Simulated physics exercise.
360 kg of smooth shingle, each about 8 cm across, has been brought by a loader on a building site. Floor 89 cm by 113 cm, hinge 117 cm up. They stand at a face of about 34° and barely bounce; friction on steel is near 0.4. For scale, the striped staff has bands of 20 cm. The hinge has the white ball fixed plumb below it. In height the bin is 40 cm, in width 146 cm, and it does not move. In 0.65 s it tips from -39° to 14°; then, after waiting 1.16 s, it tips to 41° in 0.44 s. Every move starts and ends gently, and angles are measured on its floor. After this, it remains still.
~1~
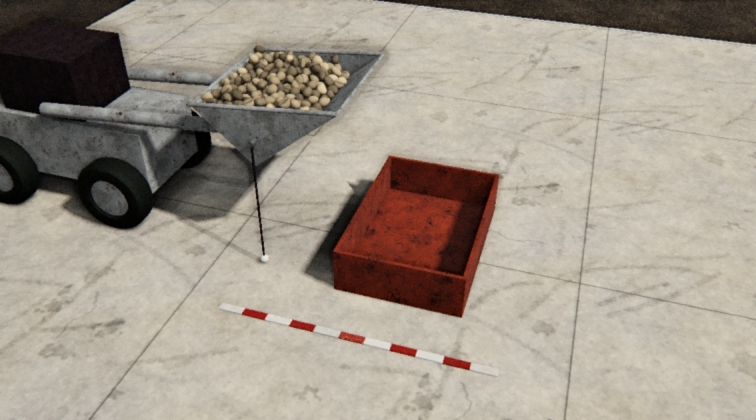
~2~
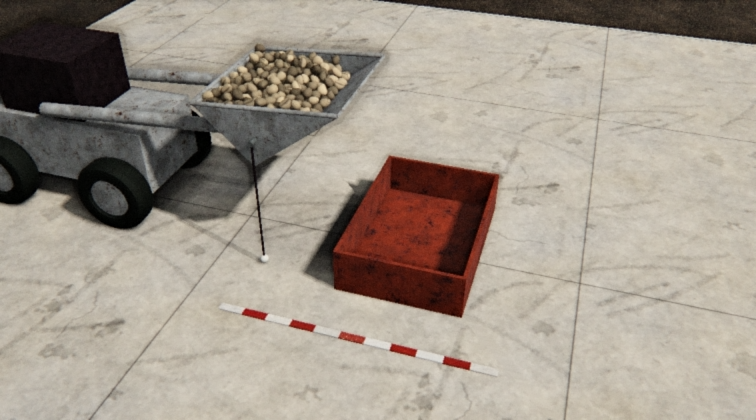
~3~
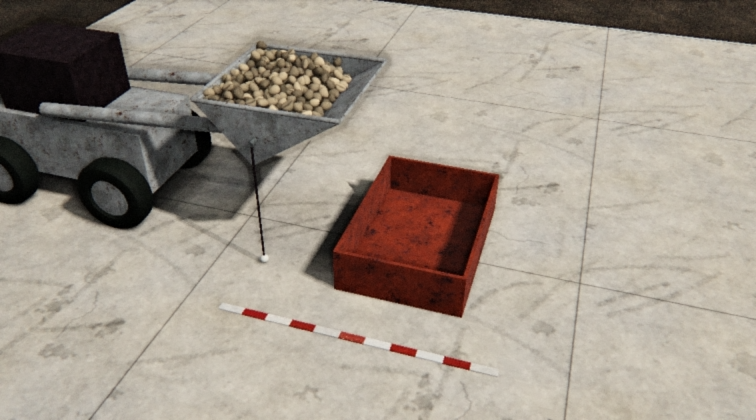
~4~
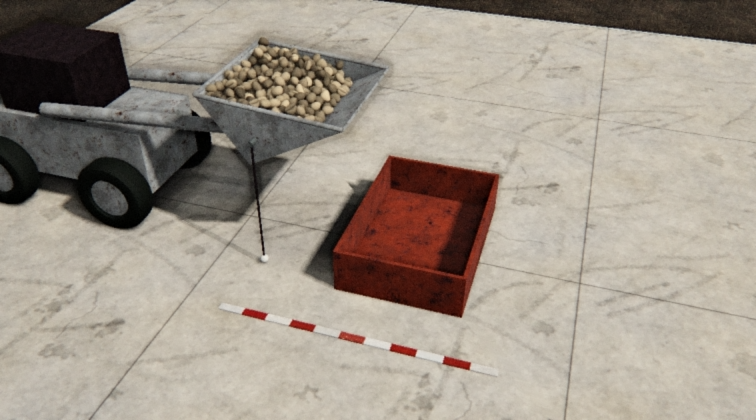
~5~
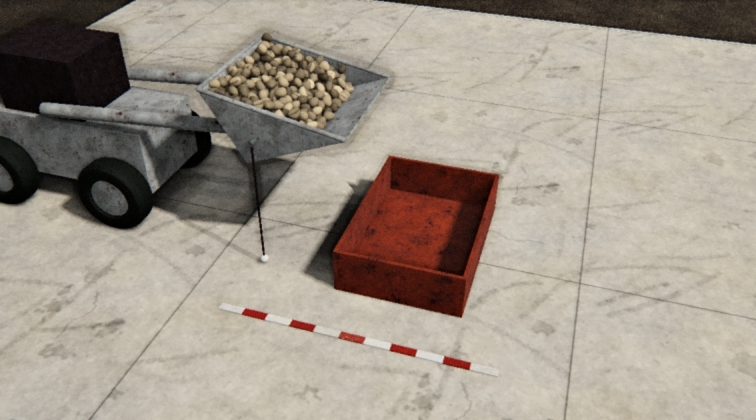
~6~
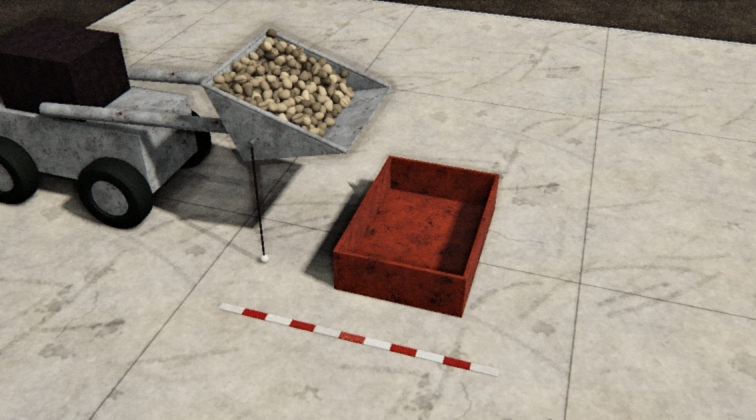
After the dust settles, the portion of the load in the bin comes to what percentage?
It comes to roughly 75 per cent.
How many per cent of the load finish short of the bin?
About 25 per cent.
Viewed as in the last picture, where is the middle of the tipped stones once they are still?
(402, 234).
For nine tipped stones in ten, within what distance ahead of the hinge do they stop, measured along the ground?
I'd put it at about 160 cm.
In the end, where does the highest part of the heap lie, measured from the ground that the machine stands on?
About 26 cm above it.
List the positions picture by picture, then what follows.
In the first frame, lip at (336, 115), floor tilted -39°, highest stones at (290, 62).
In the second frame, the bucket is at -38°, its lip at (337, 117); the top of the load is at (291, 62).
In the third frame, the bucket is at -34°, its lip at (340, 122); the top of the load is at (280, 60).
In the fourth frame, lip at (343, 130), floor tilted -29°, highest stones at (274, 56).
In the fifth frame, lip at (346, 141), floor tilted -23°, highest stones at (265, 50).
In the sixth frame, lip at (347, 152), floor tilted -16°, highest stones at (267, 46).
A little later the floor is at 6°; 100 % in the bucket; the foremost stones are at (335, 130).
Then the floor is at 14°; 100 % in the bucket; the foremost stones are at (357, 140).
Later still the floor is at 41°; 0 % in the bucket, 27 % short of the bin, 73 % in the bin, 1 % beside or beyond the bin; the foremost stones are at (474, 246).
In the end the floor is at 41°; 0 % in the bucket, 26 % short of the bin, 73 % in the bin, 1 % beside or beyond the bin; the foremost stones are at (474, 246).
